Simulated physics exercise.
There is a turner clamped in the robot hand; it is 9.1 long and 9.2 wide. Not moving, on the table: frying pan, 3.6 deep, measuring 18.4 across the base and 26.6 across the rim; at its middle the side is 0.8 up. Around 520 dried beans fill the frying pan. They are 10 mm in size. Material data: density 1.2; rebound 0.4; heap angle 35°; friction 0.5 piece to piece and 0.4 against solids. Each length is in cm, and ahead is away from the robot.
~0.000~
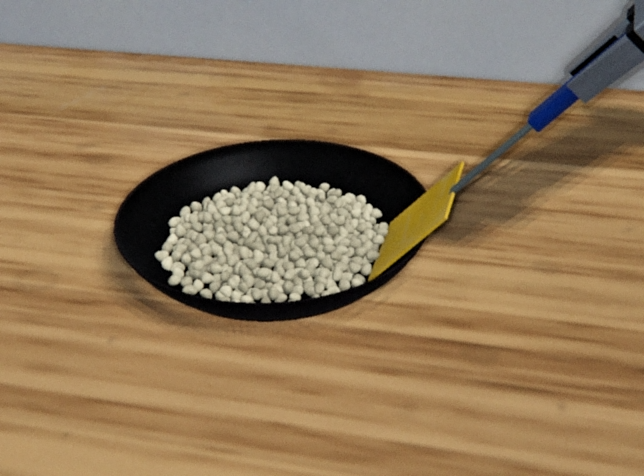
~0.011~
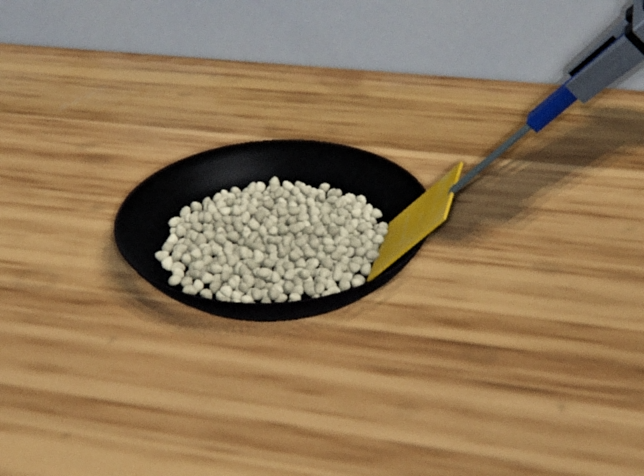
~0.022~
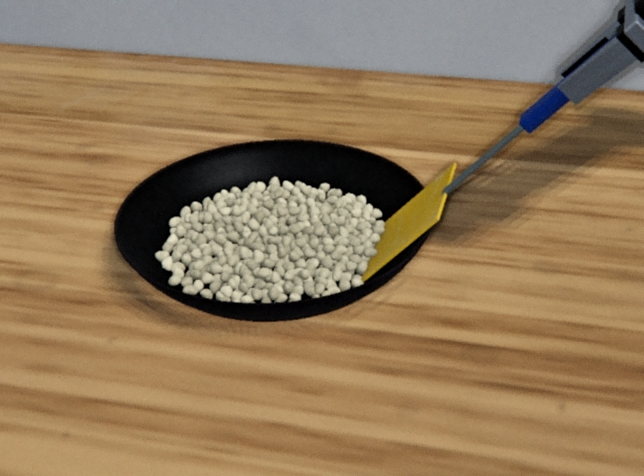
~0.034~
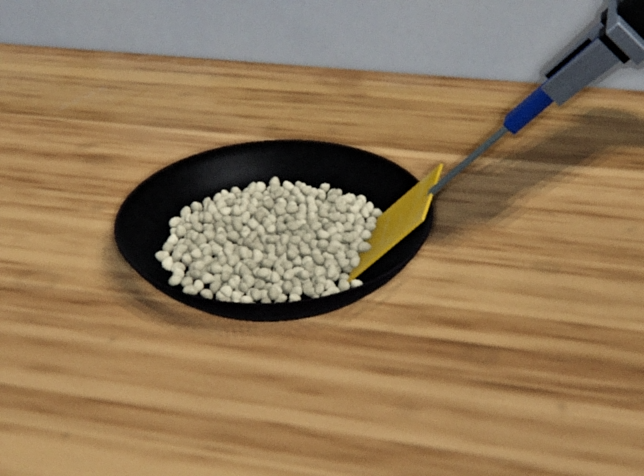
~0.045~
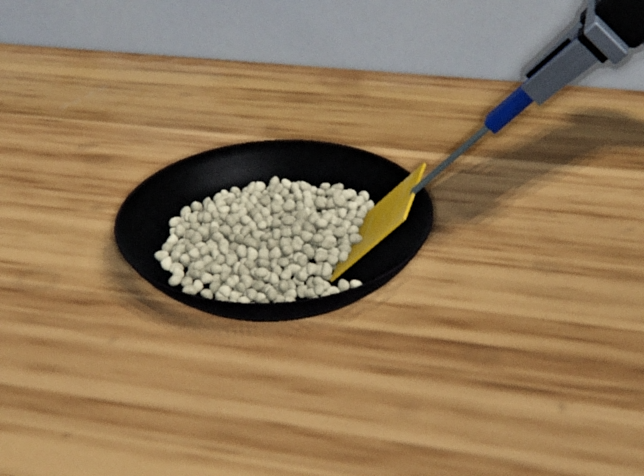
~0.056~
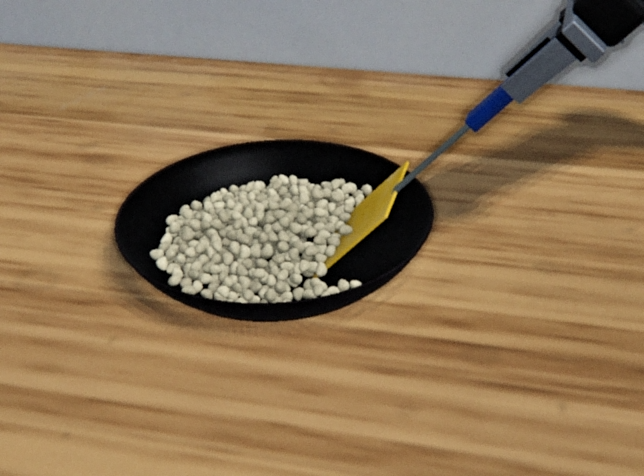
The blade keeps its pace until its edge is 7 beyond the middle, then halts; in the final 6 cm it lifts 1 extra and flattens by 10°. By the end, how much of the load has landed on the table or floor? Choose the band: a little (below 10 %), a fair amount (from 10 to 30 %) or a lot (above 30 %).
It is a fair amount, from 10 to 30 %.
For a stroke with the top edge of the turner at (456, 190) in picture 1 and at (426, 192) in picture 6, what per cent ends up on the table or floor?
5 %.
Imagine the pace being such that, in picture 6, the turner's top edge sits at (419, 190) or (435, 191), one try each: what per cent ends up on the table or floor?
Respectively, some 5 and 0 per cent.
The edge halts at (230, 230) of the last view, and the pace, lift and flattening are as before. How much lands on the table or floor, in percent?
Roughly 5 per cent.
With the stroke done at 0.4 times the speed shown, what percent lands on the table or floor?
Something close to 5 per cent ends up on the table or floor.
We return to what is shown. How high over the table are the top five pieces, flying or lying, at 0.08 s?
Roughly 7 cm.
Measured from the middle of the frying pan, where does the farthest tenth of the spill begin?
About 25 cm.
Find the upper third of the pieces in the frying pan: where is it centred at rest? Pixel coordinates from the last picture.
You'll find it at about (171, 210).
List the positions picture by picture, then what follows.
The first frame shows the turner top edge at (455, 189), sloping 48°; upper third of the load around (279, 233), from x 165 to 385, top at y 185; 519 in the frying pan.
The second frame shows the turner top edge at (454, 189), sloping 48°; upper third of the load around (279, 233), from x 165 to 385, top at y 185.
The third frame shows the turner top edge at (447, 190), sloping 48°; upper third of the load around (280, 233), from x 165 to 380, top at y 185.
The fourth frame shows the turner top edge at (433, 191), sloping 48°; upper third of the load around (288, 233), from x 165 to 375, top at y 185.
The fifth frame shows the turner top edge at (415, 190), sloping 48°; upper third of the load around (287, 229), from x 165 to 375, top at y 185.
The sixth frame shows the turner top edge at (398, 188), sloping 48°; upper third of the load around (283, 226), from x 160 to 380, top at y 180; 519 in the frying pan.
After 0.08 s, sloping 48°, highest piece 7 above the table; 519 in the frying pan.
After 0.11 s, sloping 45°, highest piece 9 above the table; 518 in the frying pan, 1 on the blade or in flight.
After 0.32 s, sloping 38°, highest piece 4 above the table; 442 in the frying pan, 76 on the table or floor, 1 on the blade or in flight.
After 1.37 s, sloping 38°, highest piece 4 above the table; 439 in the frying pan, 80 on the table or floor.
In the end, 439 in the frying pan, 80 on the table or floor. That is 15 % on the table or floor.
